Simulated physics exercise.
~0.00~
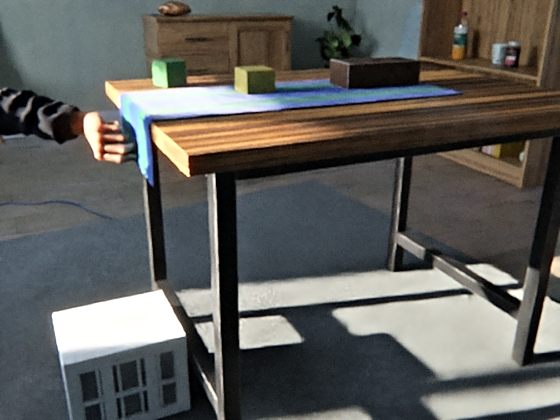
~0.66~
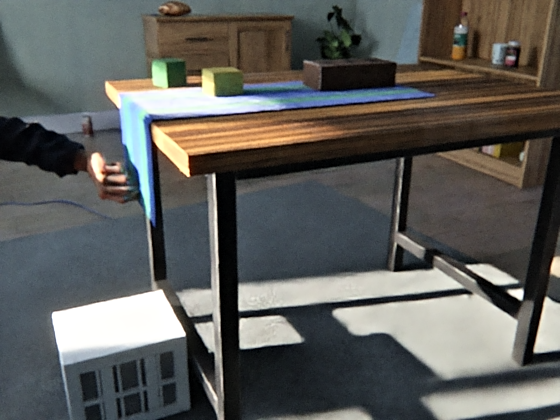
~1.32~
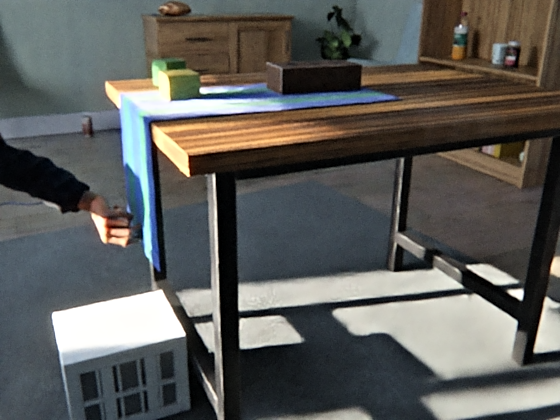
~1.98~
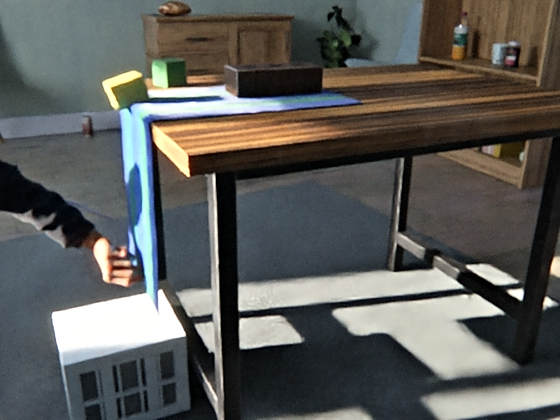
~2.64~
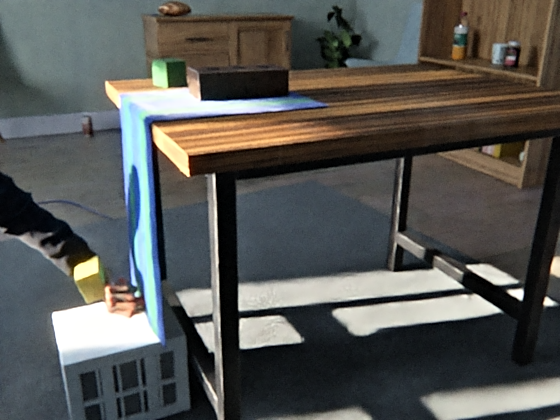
Hand drawing a blue tablecloth down to a white crate, carrying a yellow block off the table while a green block stays.
